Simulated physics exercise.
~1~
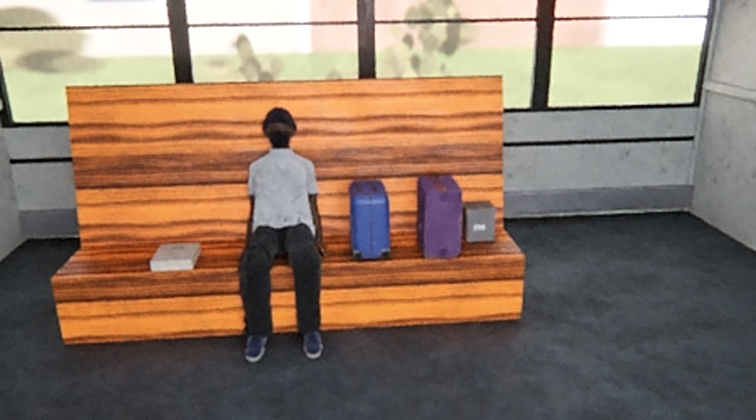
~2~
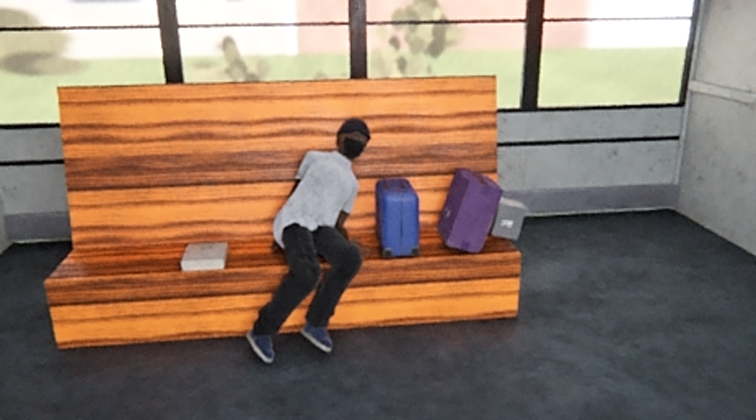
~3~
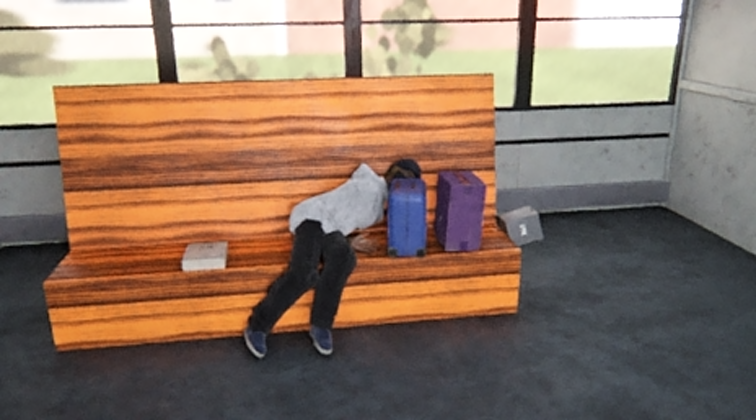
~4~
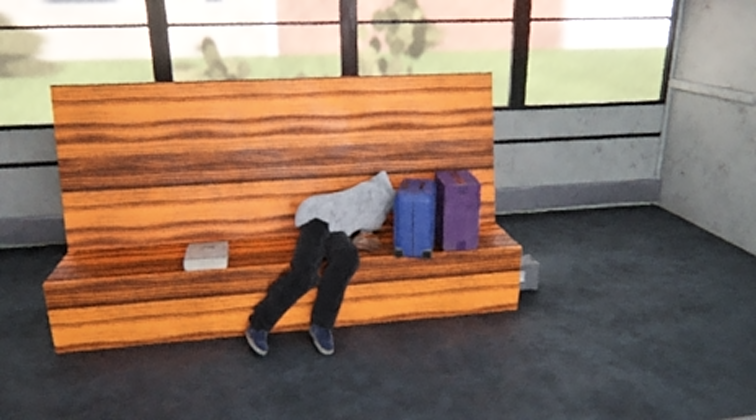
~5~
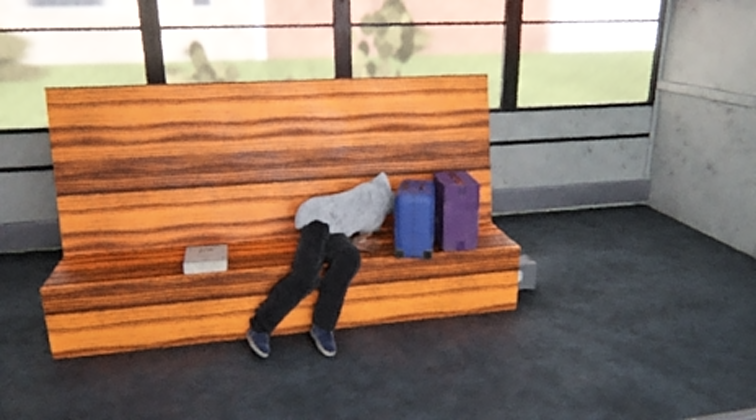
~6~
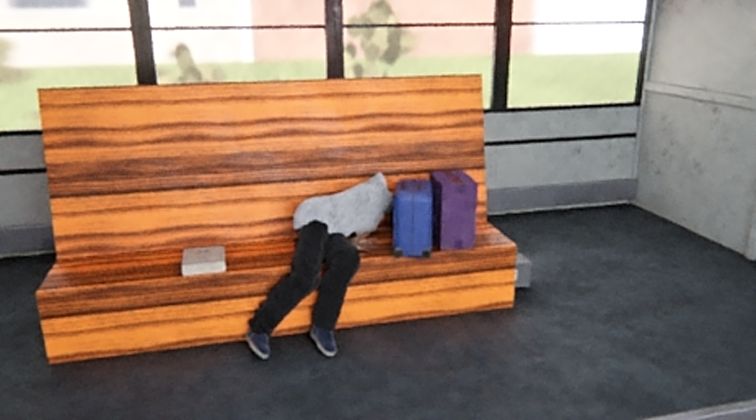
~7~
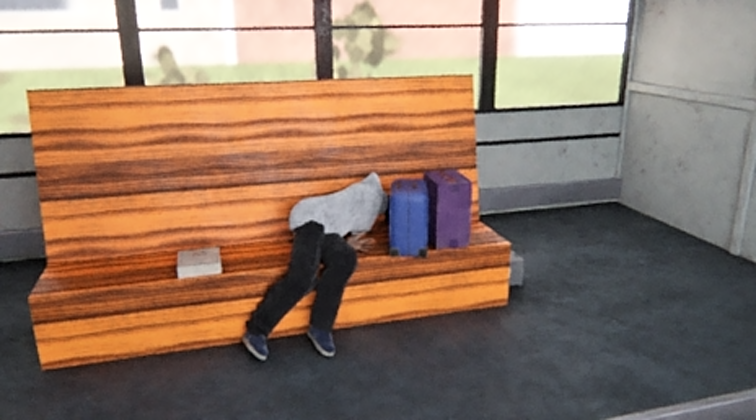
On a train bench, a seated person slumps right behind upright cases as a grey box tips off the end.
